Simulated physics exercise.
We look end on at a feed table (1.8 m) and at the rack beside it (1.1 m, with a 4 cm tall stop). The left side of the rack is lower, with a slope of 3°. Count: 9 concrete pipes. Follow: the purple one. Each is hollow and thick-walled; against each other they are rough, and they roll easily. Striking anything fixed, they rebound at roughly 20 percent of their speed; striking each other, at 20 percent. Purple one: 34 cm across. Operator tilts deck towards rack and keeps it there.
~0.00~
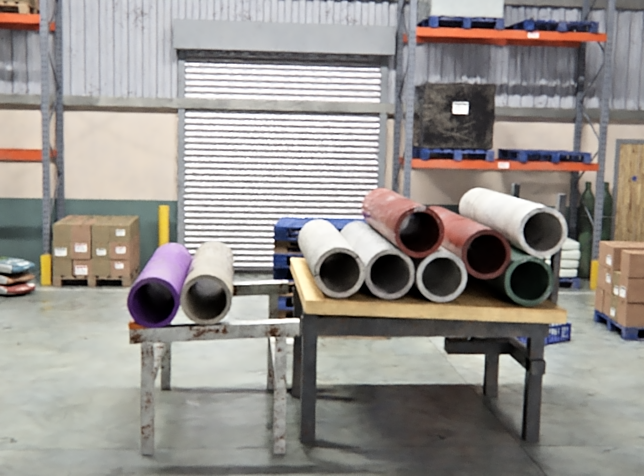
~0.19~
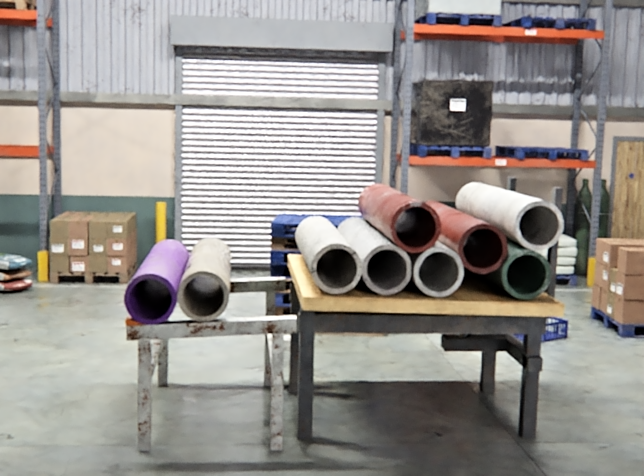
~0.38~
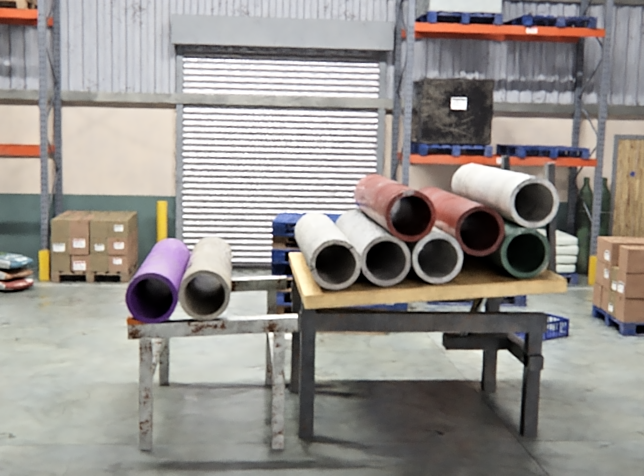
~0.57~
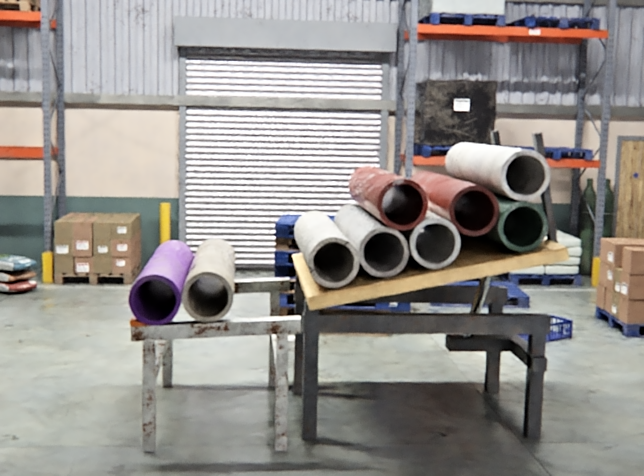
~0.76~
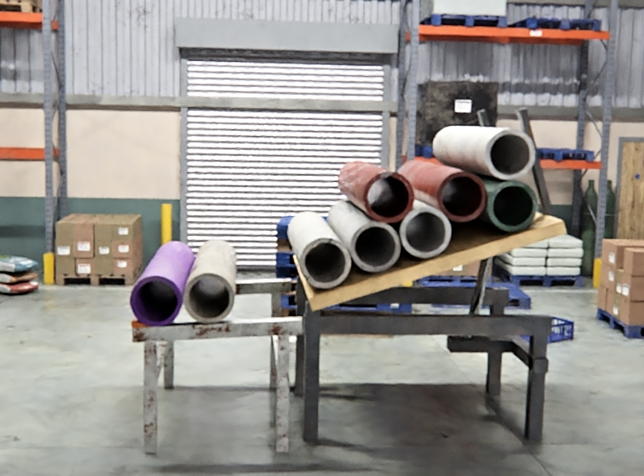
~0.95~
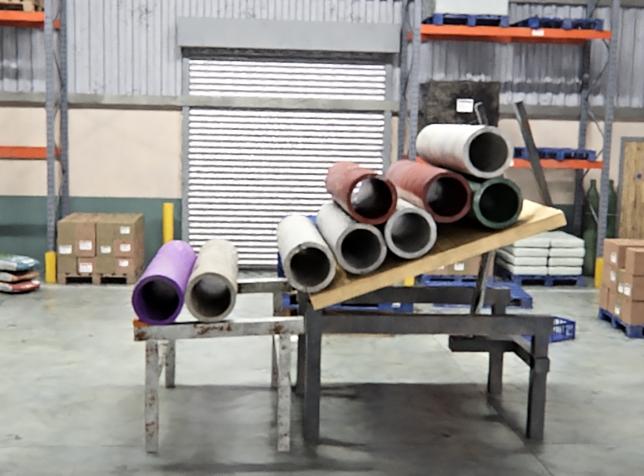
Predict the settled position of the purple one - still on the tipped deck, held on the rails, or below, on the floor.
The purple one settles below, on the floor.
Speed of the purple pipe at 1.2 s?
I'd put it near 0.0 m/s.
Then, 1.2 s in, purple is on the rack, 15 cm from the rack's far end; 0 of 9 over the stop.
Then, 1.4 s in, purple is on the rack, 10 cm from the rack's far end, rolling left; 0 of 9 over the stop.
Then, 1.6 s in, purple is on the rack, 5 cm from the rack's far end, rolling left; 0 of 9 over the stop.
Then, 1.8 s in, purple is beyond the stop and falling; 1 of 9 over the stop.
In the end (8.6 s), purple is beyond the stop, on the ground; 4 of 9 over the stop.
